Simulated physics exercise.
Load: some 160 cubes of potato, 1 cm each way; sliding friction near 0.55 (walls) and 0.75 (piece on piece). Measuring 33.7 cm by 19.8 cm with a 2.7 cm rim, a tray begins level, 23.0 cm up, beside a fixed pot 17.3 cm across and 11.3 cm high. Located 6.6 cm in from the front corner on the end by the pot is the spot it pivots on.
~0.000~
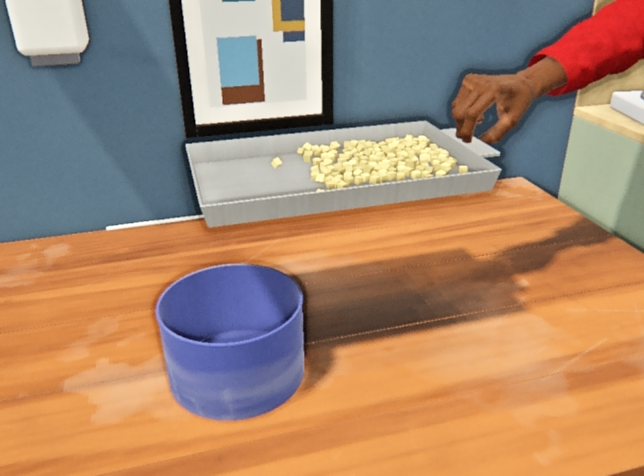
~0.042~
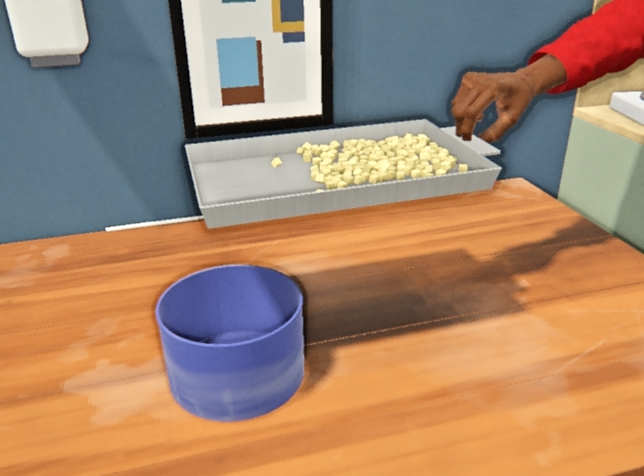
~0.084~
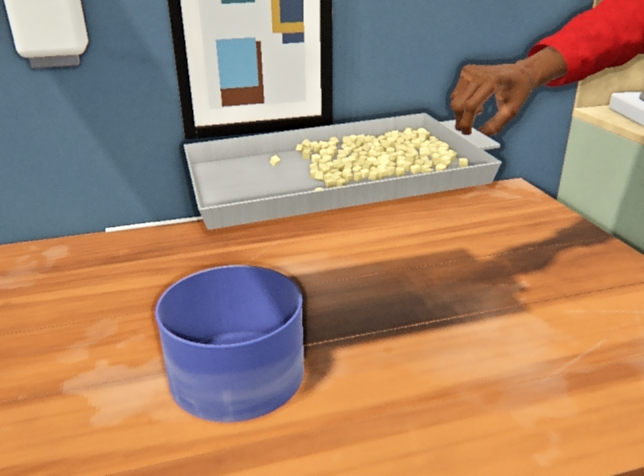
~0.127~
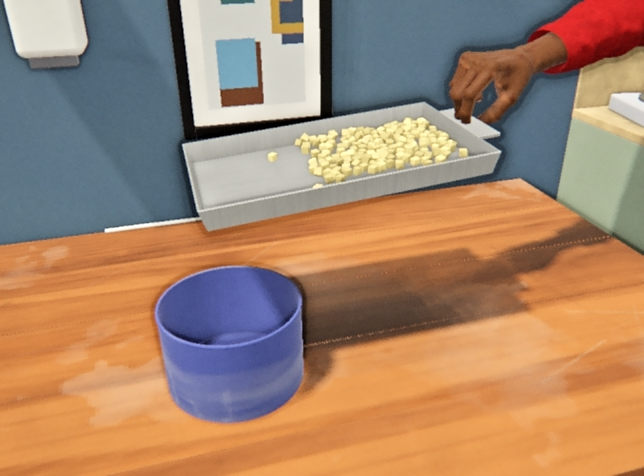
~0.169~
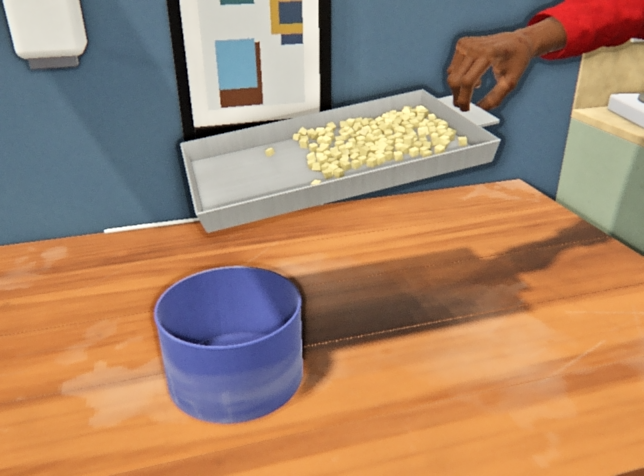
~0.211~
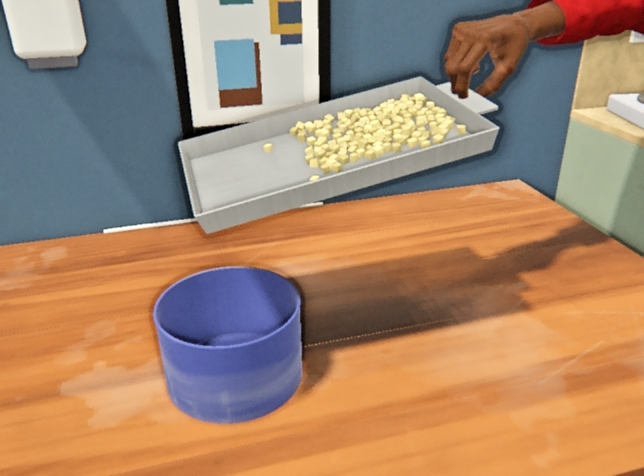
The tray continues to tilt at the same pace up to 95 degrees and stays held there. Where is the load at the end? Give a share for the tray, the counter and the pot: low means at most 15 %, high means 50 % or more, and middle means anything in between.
Shares: Tray low, counter high, pot middle.
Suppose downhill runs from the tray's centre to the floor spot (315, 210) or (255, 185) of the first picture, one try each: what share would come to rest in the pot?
I'd put it at about 70 per cent for the first tilt and about 5 per cent for the second.
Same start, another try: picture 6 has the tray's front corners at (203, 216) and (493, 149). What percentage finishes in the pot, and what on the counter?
Pot 80; counter 20.
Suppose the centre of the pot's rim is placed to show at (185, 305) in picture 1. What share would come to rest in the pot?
75 %.
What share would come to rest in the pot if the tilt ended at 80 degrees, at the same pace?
20 percent.
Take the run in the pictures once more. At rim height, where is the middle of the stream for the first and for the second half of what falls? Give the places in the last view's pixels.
I'd mark about (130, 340) for the first half, then (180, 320) for the second.
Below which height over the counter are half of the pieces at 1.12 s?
Roughly 14 centimetres, more or less.
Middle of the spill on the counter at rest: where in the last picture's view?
(46, 443), about.
After 0.75 s, tilt 51 degrees; the tray holds 100 %, the pot 0 %.
After 1.12 s, tilt 78 degrees; the tray holds 35 %, the pot 5 %.
After 1.57 s, tilt 95 degrees; the tray holds 15 %, the pot 25 %.
By 3.0 s all is still; tray 0 %, counter 60 %, pot 40 %.
